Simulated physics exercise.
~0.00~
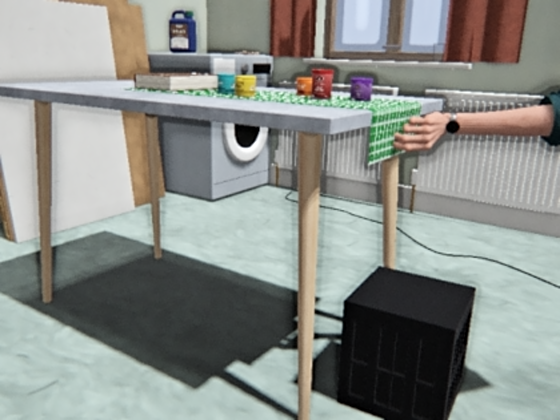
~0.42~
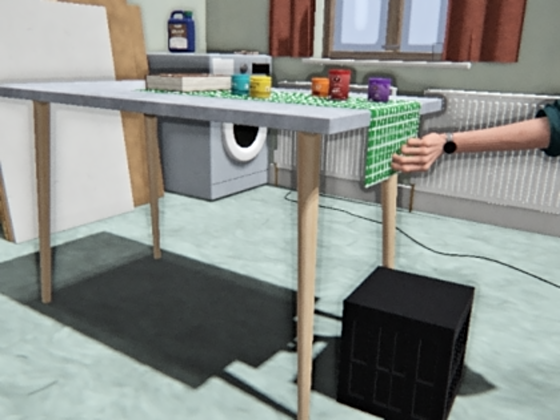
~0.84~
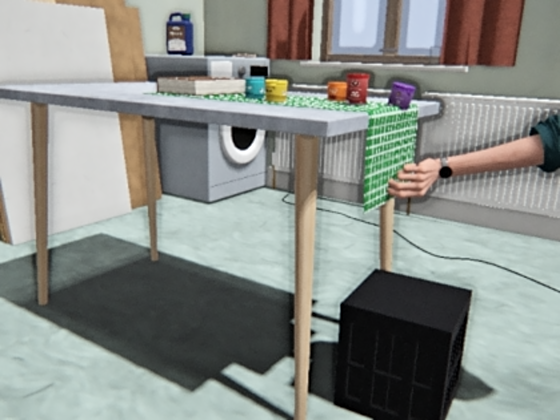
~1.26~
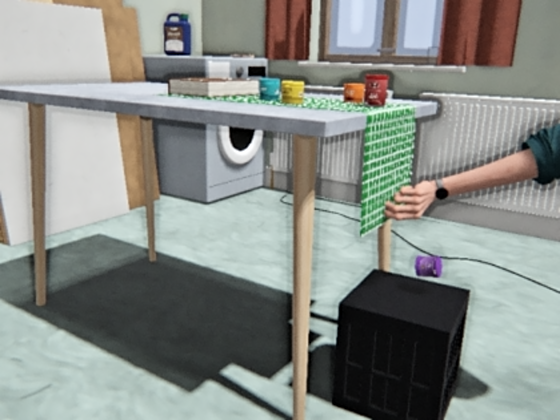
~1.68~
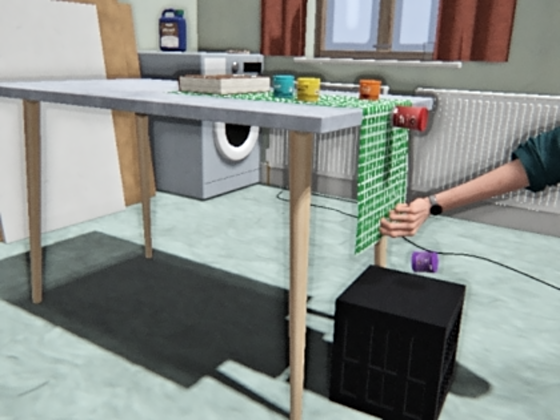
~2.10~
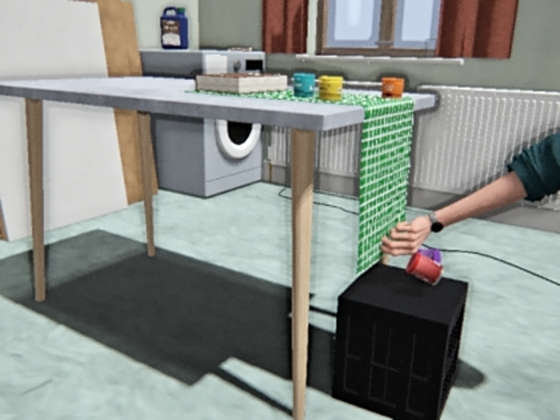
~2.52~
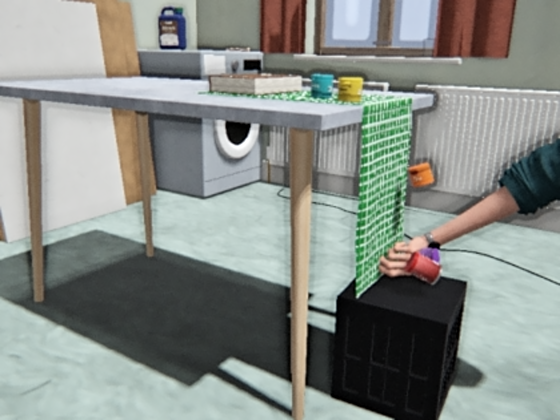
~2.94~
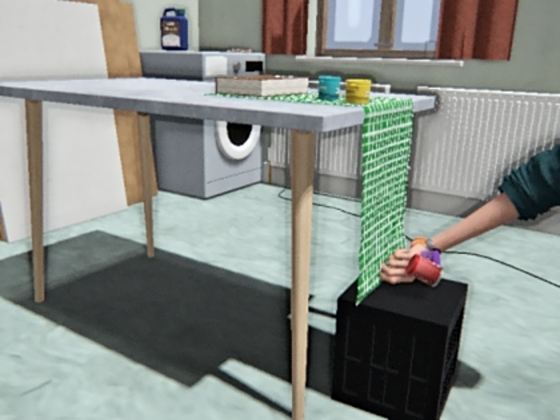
We see a hand slowly pull the hanging end of a green tablecloth down, drawing the pots along the table. A purple pot, a red can and an orange pot drop off in turn, and the hem ends at the black crate while the yellow pot stays on the table.
